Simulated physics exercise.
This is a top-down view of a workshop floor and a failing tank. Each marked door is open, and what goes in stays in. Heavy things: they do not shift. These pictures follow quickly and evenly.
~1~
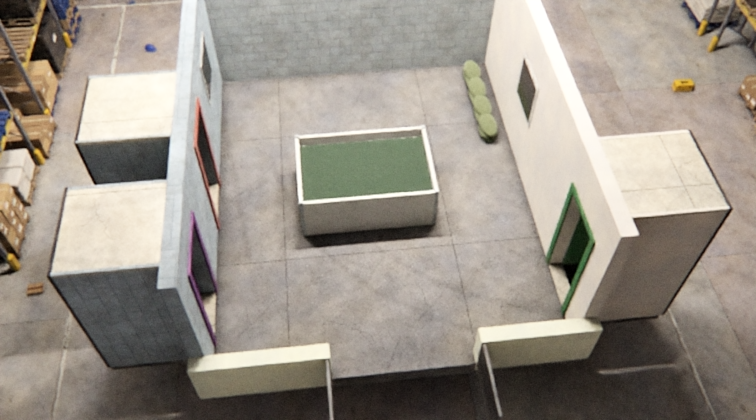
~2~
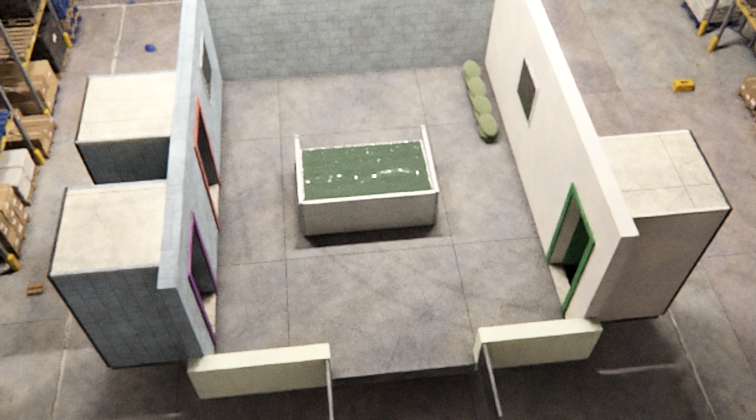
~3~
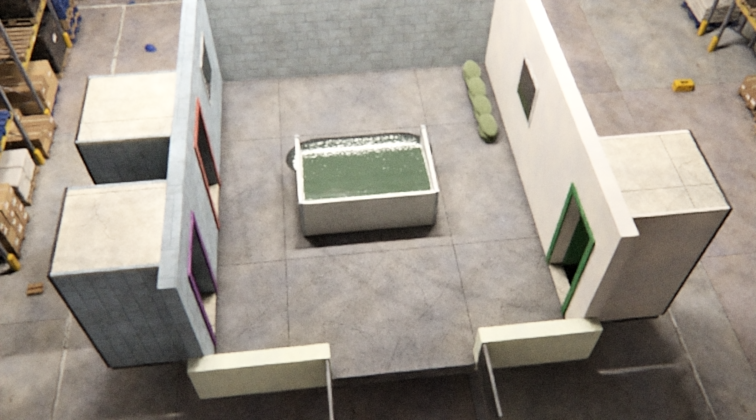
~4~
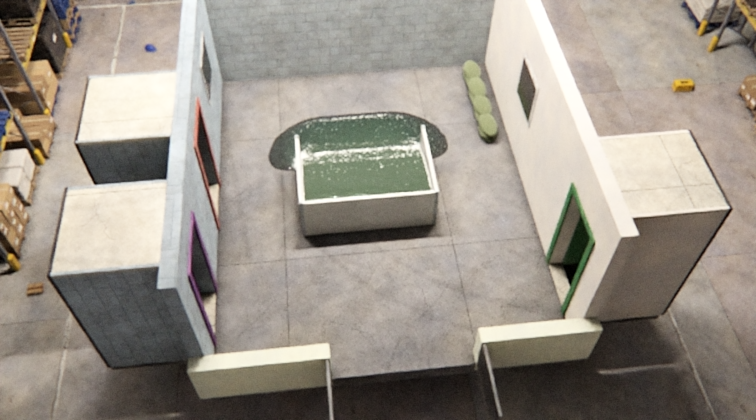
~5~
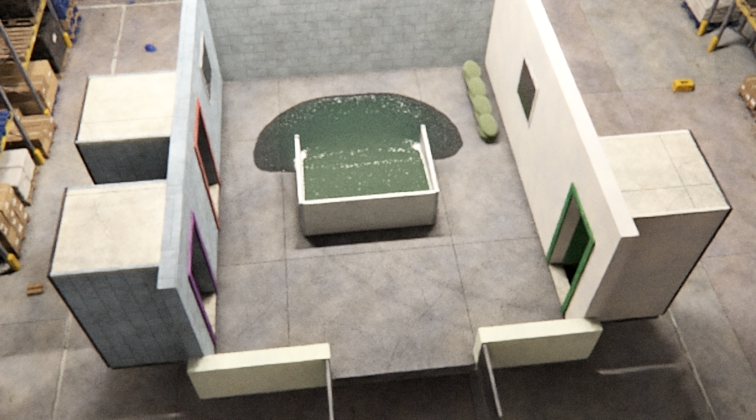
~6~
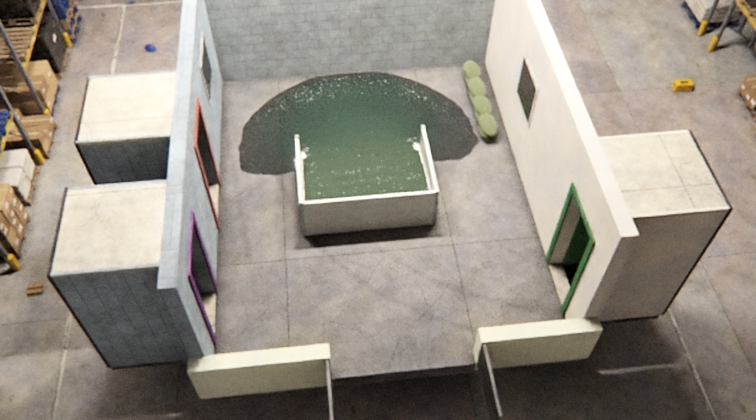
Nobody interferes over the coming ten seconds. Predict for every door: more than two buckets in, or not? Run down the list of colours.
At the end, the purple door ends up above the line, the green door ends up above the line, the red door ends up at or below the line.
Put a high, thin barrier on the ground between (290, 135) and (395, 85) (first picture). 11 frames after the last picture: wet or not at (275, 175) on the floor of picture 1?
There: Awash.
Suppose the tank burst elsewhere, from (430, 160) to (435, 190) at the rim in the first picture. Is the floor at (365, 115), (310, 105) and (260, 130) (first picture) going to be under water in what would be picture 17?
In that order: No water, not flooded, free of water.
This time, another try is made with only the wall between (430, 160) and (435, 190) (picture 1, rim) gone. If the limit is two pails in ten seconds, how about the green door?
In brief, the green door exceeds the mark.
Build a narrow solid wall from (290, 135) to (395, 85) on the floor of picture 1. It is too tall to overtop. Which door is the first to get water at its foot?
The red door comes first.
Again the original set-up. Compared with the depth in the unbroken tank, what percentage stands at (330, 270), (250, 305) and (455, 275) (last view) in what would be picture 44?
First spot roughly 2 %, second 6 %, third 4 %.
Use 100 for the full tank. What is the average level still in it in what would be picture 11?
Roughly 34 %.
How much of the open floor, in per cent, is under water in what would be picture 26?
Around 60 percent.
A moment on, water covers 35 % of the floor; the purple door not reached, the green door not reached, the red door not reached.
Next, water covers 35 % of the floor; the purple door not reached, the green door not reached, the red door not reached.
Then, water covers 60 % of the floor; the purple door not reached, the green door not reached, the red door wet at the sill, nothing in.
Later, water covers 90 % of the floor; the purple door wet at the sill, nothing in, the green door wet at the sill, nothing in, the red door wet at the sill, nothing in.
In the end, water covers 100 % of the floor; the purple door over two buckets in, the green door over two buckets in, the red door wet at the sill, nothing in.
